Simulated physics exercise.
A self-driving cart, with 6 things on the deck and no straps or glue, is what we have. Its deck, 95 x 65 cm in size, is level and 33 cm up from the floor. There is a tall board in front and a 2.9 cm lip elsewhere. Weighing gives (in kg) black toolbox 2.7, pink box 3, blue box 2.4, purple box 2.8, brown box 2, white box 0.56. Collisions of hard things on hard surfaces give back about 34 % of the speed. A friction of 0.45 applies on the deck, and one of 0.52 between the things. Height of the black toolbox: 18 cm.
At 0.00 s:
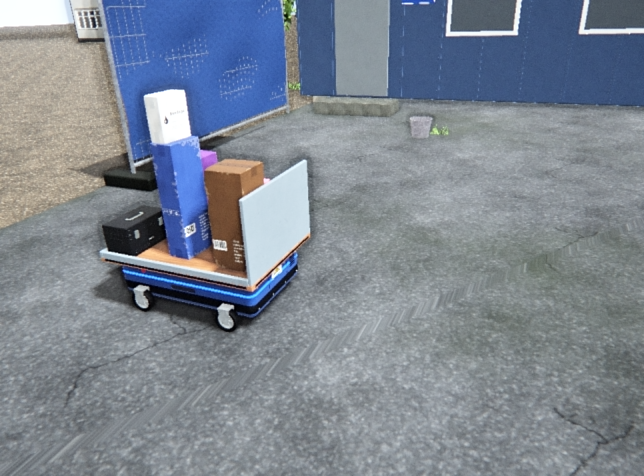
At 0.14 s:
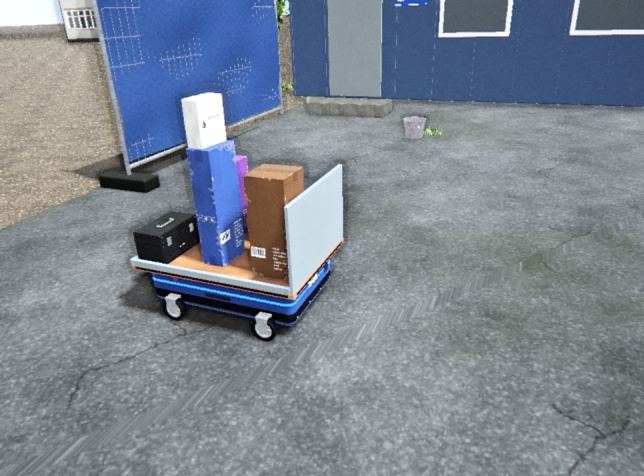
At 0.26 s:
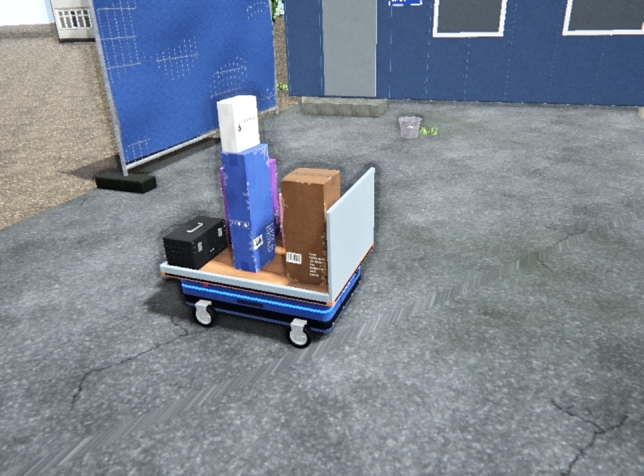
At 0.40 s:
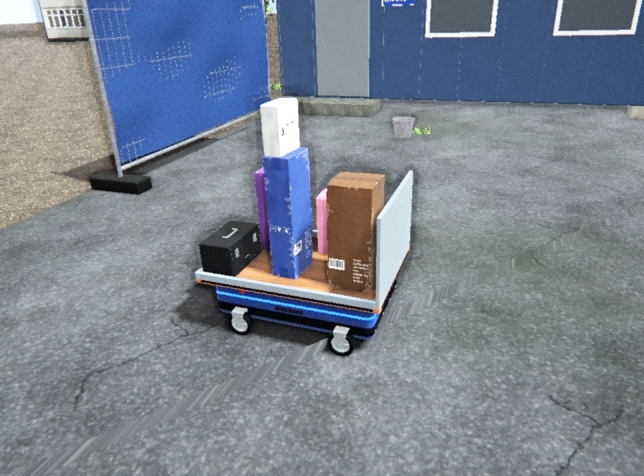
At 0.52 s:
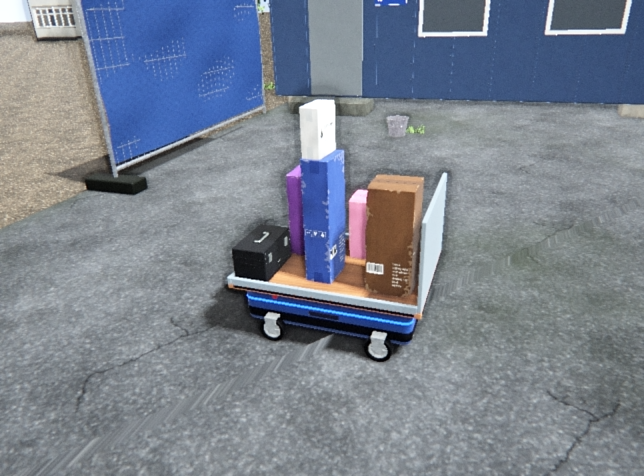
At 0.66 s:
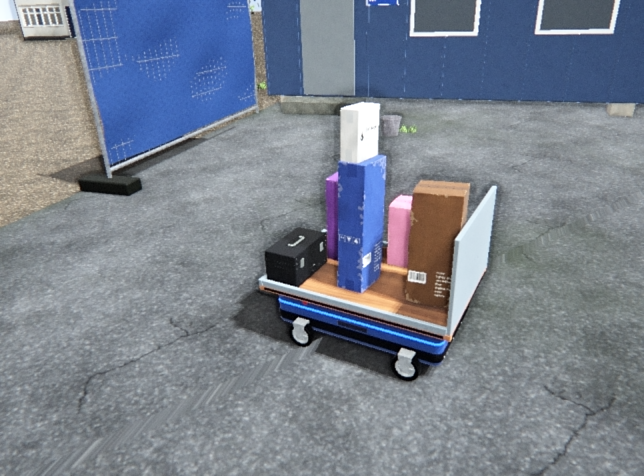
To begin with, a blue cart carrying a black toolbox, a white box on a tall blue box, and a brown box by an upright board sits left of centre on grey pavement. It rolls steadily rightward and nearer, turning slightly as purple and pink boxes come into clearer view behind.
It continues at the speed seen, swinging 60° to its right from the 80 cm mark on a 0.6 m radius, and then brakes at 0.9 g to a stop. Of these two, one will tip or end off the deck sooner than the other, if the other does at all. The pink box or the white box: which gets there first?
The first one of the two.
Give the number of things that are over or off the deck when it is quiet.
It comes to 5.
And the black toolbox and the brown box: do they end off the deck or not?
Final state - black toolbox: Inside the limits; brown box: Beyond the limits.
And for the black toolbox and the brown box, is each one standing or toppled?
The black toolbox stays upright; the brown box topples.
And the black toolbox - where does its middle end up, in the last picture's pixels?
Its middle comes to rest around (388, 333).
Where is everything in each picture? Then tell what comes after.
In the first frame, 0 cm covered; white box (168, 117).
In the second frame, 22 cm covered; brown box (277, 222).
In the third frame, 42 cm covered; black toolbox (197, 243); blue box (251, 209).
In the fourth frame, 64 cm covered; brown box (356, 232).
In the fifth frame, 83 cm covered; black toolbox (263, 253); blue box (325, 217).
In the sixth frame, 106 cm covered, turned 11°; white box (360, 133) slid 3 cm.
After 0.96 s, 154 cm covered, turned 54°; pink box now off the deck; white box leaning 20° near (460, 154); brown box leaning 65°.
After 1.36 s, 187 cm covered, turned 60°, stopped; purple box, brown box and white box now off the deck; blue box leaning 51°; black toolbox slid 13 cm.
After 1.96 s, 187 cm covered, turned 60°, stopped; blue box now off the deck; black toolbox slid 14 cm.
By the end (3.0 s), off the deck, pink box, blue box, purple box, brown box and white box; not toppled but over 10 cm from the start, black toolbox. Pink box went at 0.86 s; white box went at 1.12 s.
